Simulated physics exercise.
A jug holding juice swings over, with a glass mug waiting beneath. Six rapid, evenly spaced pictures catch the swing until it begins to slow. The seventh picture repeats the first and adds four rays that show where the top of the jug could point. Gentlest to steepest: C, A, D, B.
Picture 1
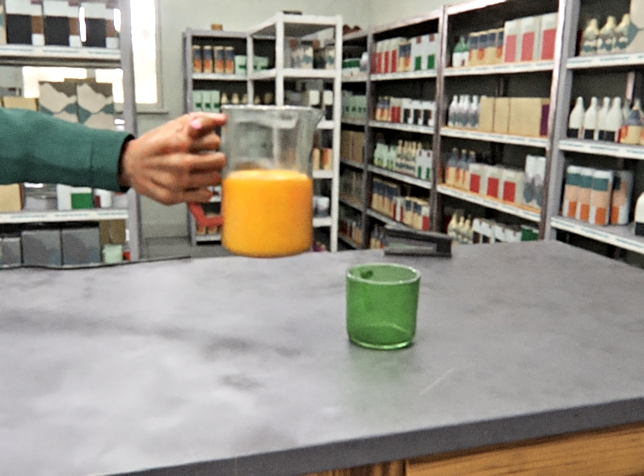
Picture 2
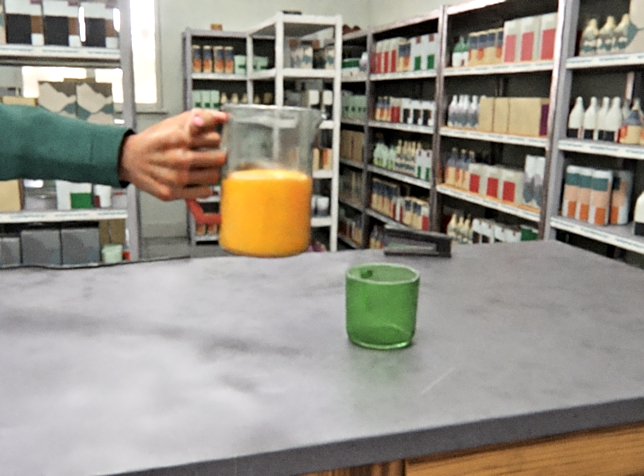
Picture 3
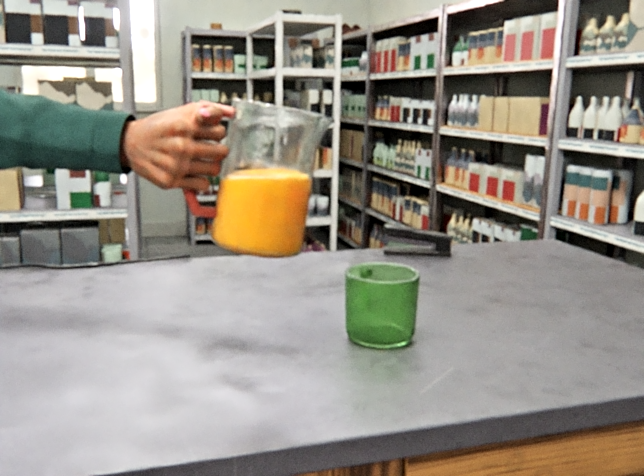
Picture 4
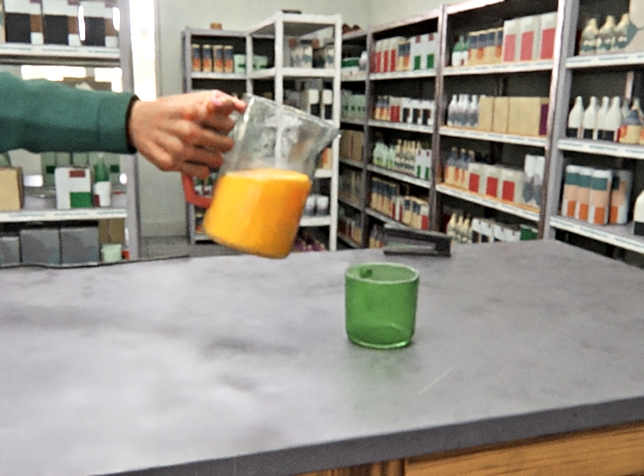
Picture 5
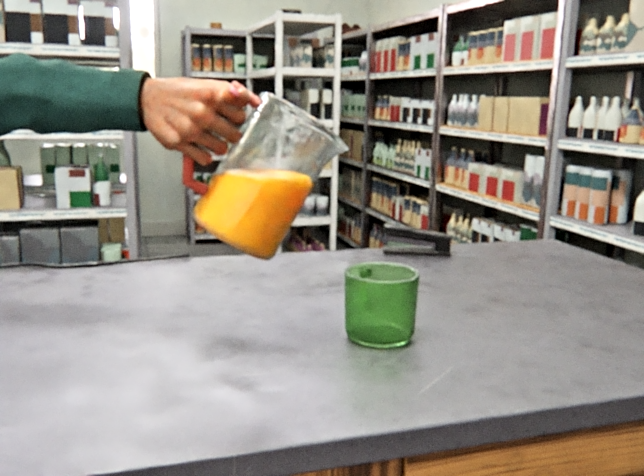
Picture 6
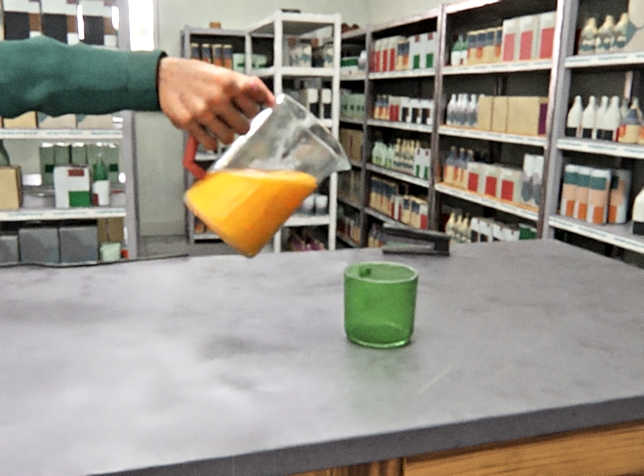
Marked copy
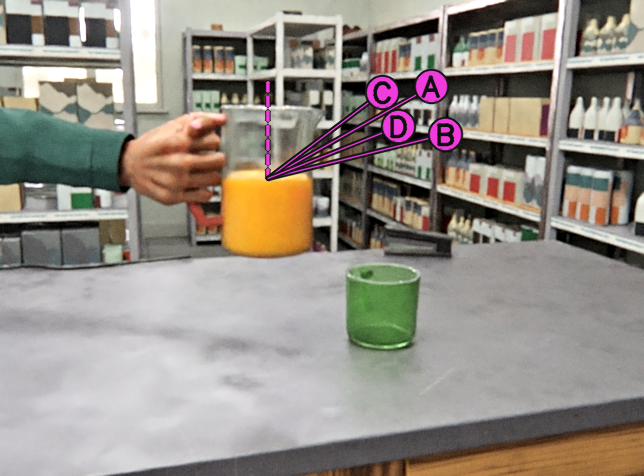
In a storeroom lined with metal shelves of bottles and boxes, a steady, slightly raised view looks across a grey countertop with a wooden edge below. A hand in a dark green sleeve reaches in from the left, holding a clear jug of orange juice by its red handle, above and left of an empty green glass mug. The hand steadily tilts the jug rightward from upright, the juice shifting inside, while the mug stays still.
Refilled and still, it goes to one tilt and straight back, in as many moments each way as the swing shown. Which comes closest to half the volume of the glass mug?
Use tilt B.
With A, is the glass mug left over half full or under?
Under.
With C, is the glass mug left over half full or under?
Under.
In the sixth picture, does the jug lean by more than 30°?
Yes, it does.
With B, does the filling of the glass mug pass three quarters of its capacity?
No, it does not.
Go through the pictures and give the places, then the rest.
Upright, lip at (325, 111); rim of the glass mug round (383, 272); nothing has left yet, in the first picture.
Tipped about 2°, lip at (327, 113); nothing has left yet, in the second picture.
Tipped about 9°, lip at (333, 120); nothing has left yet, in the third picture.
Tipped about 19°, lip at (340, 132); nothing has left yet, in the fourth picture.
Tipped about 31°, lip at (347, 149); nothing has left yet, in the fifth picture.
Tipped about 43°, lip at (349, 167); nothing has left yet, in the sixth picture.
On the marked copy, A at (416, 94); B at (428, 138); C at (368, 102); D at (382, 132).
With A, the glass mug ends with about 11 % of what it can hold.
With B, the glass mug ends with about 51 % of what it can hold.
With C, the glass mug ends with about 2 % of what it can hold.
With D, the glass mug ends with about 29 % of what it can hold.
